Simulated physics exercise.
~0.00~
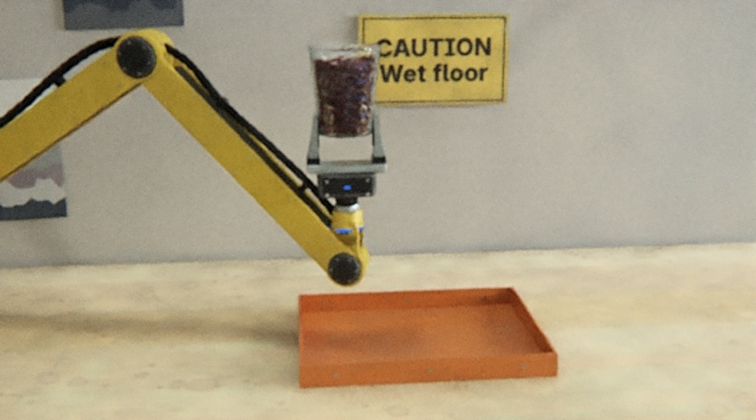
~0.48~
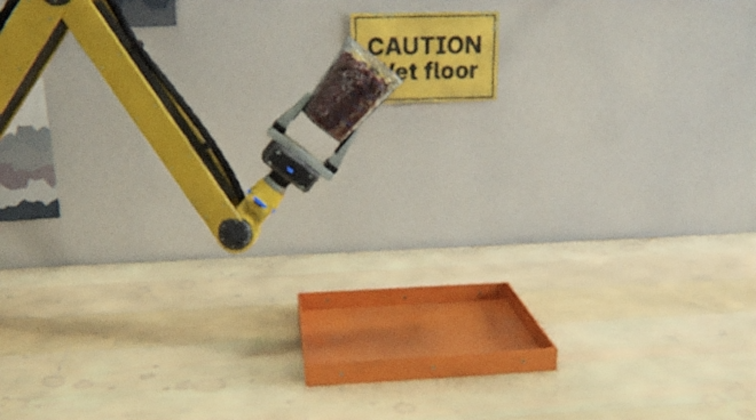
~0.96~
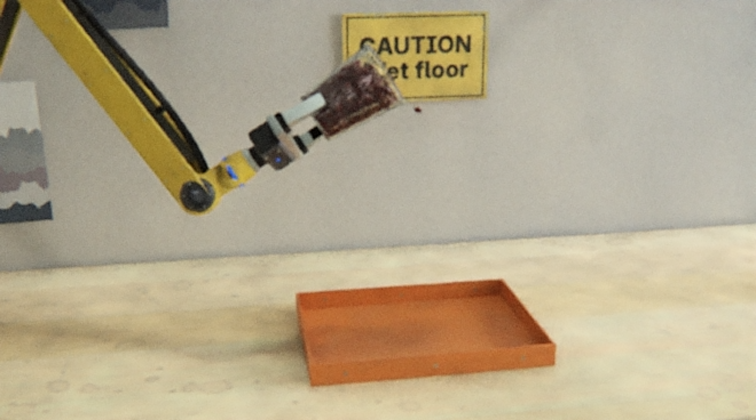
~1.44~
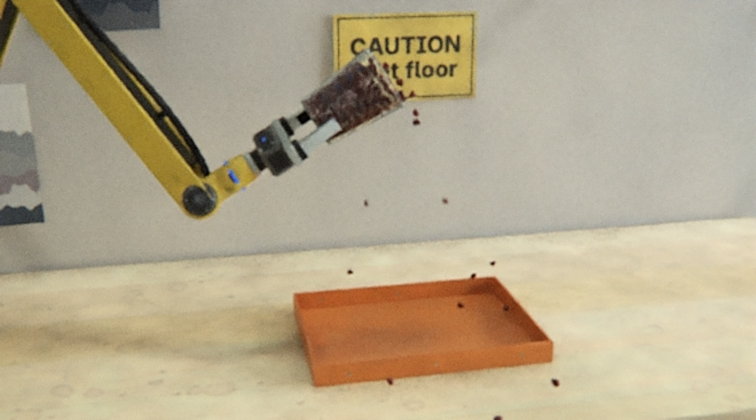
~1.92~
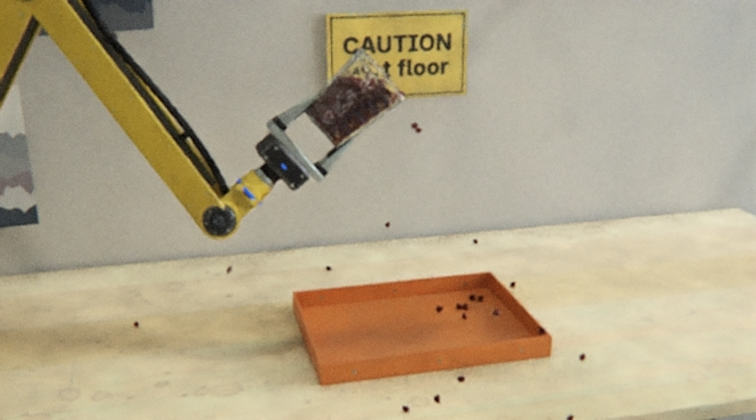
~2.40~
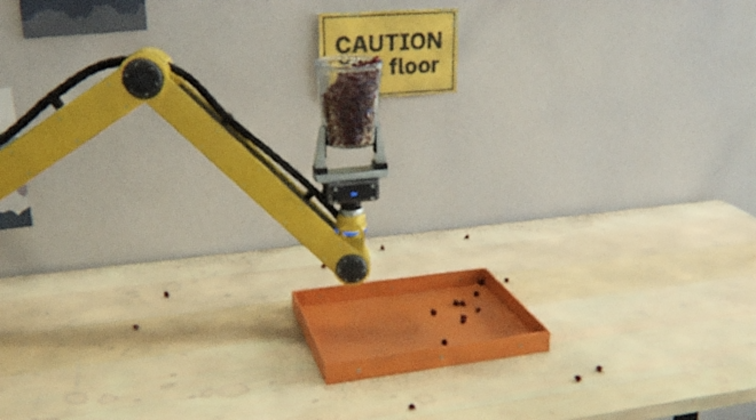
A yellow robot arm tilts a cup of dark beans, spilling a few, then rights it.
